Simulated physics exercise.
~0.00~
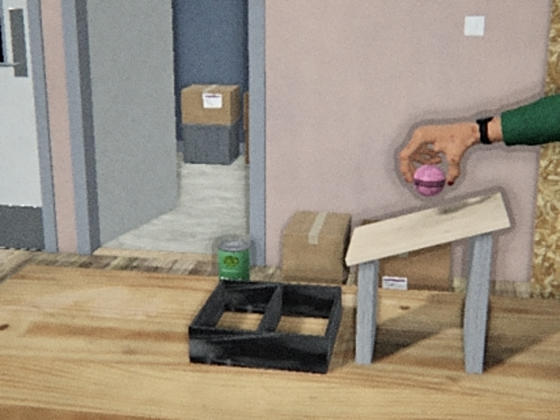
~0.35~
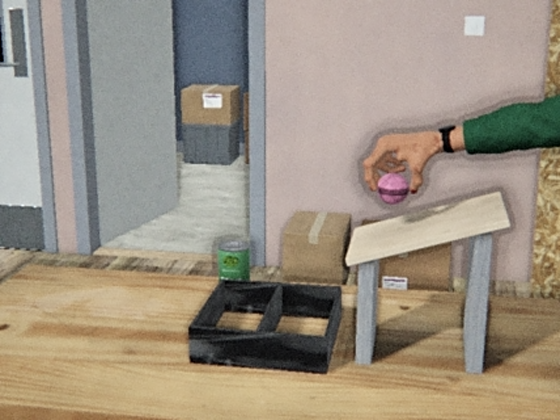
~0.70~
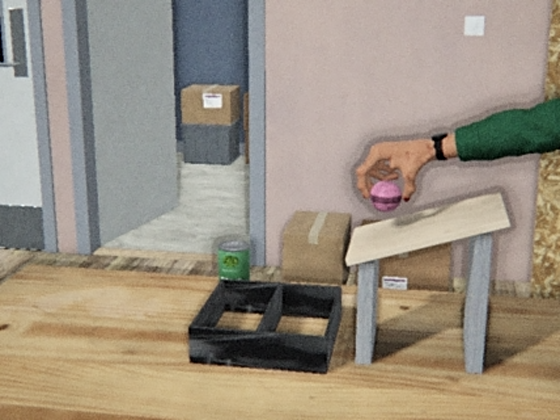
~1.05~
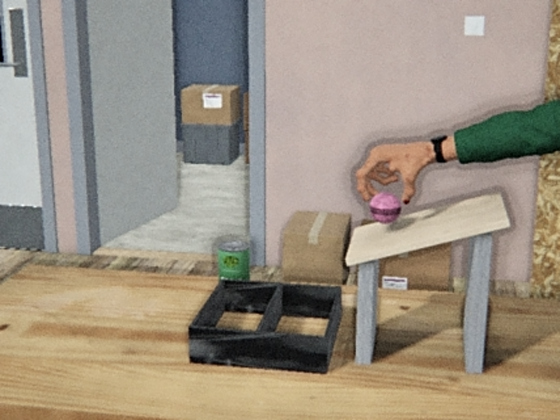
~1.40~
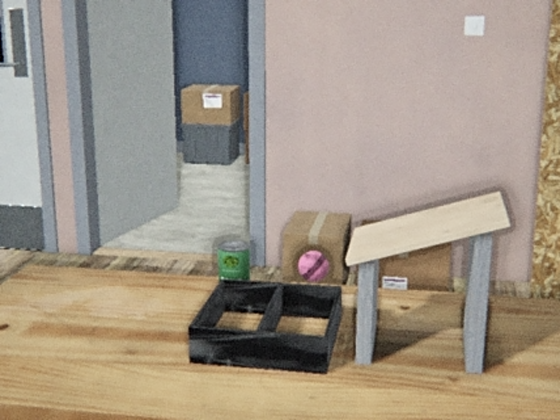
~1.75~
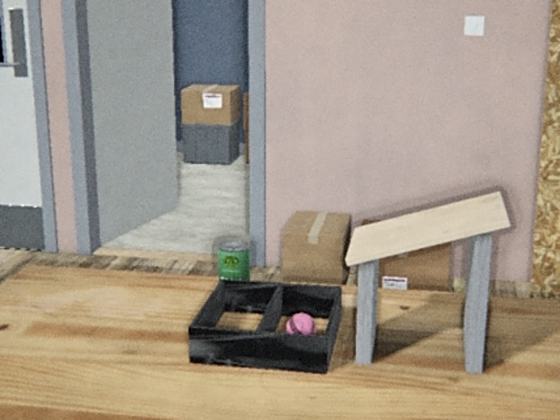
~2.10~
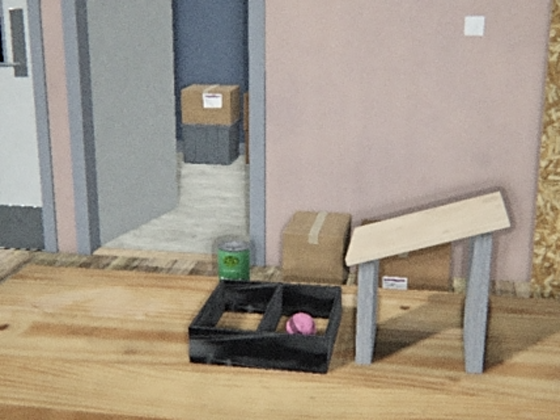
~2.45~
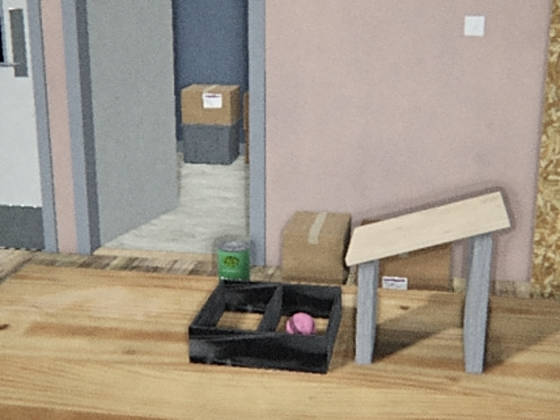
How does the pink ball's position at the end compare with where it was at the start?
At the start the pink ball is held by a hand above the slanted board. At the end it rests lower and to the left, in the bay of the black tray nearer the board.
Pink ball released by a hand above a slanted board, dropping off its left end and settling in the tray's nearer bay.
